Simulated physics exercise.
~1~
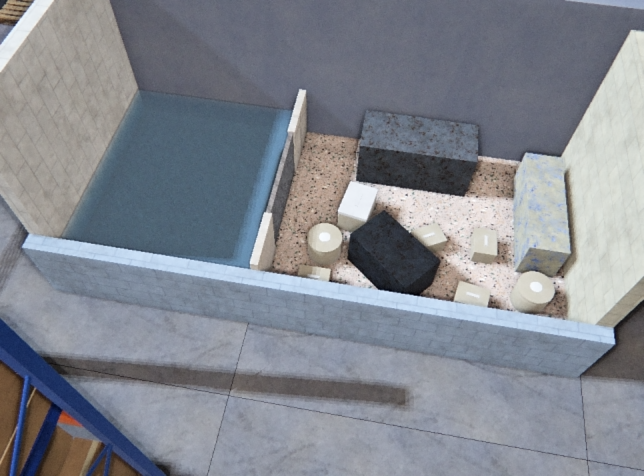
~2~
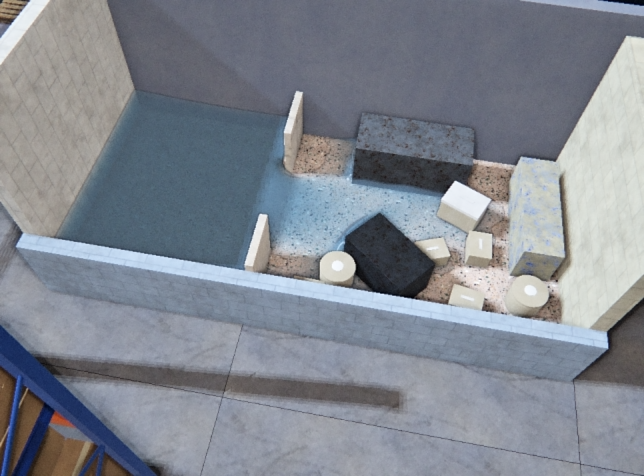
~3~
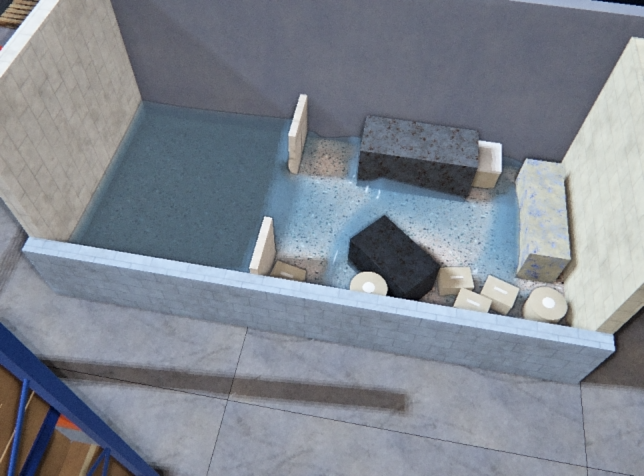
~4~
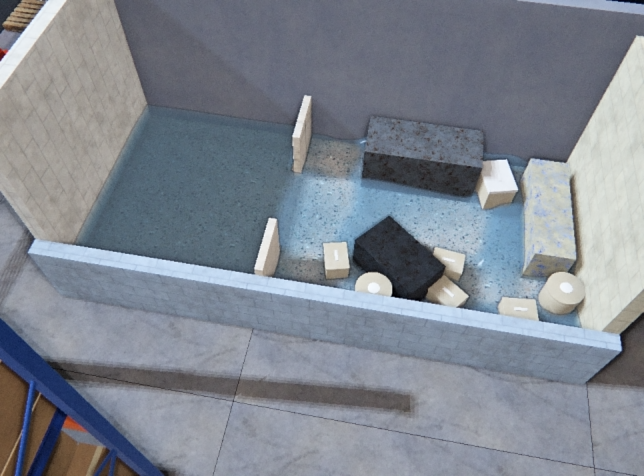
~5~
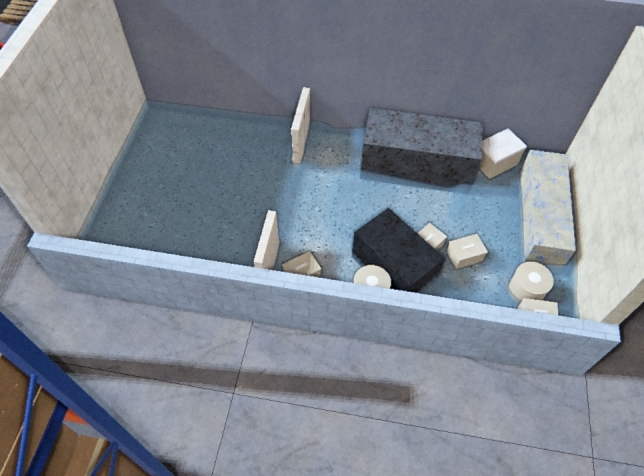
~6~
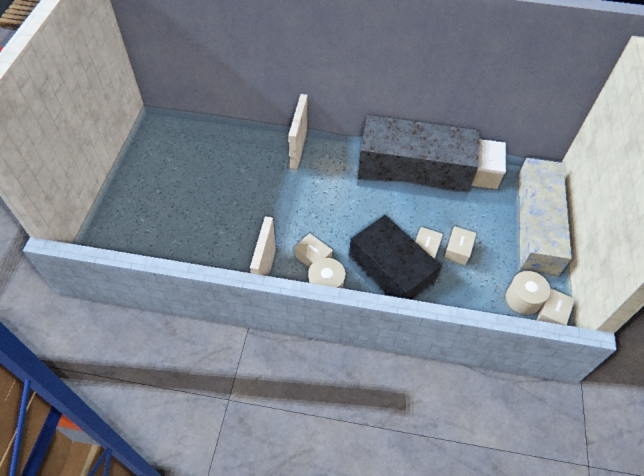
A dark pool of water fills the left side of a walled, pale-tiled basement, seen from high above through a slightly swaying view. Beyond a low partition, on a speckled floor, stand two large dark blocks, a mottled grey one at the right, and small cream boxes and round tubs. The middle of the partition opens and water spreads rightward, pushing a white box toward the far right. As the water covers the floor, the boxes and tubs drift and turn around the dark blocks. Finally, the water lies across both sides, with the light pieces scattered and still upright.
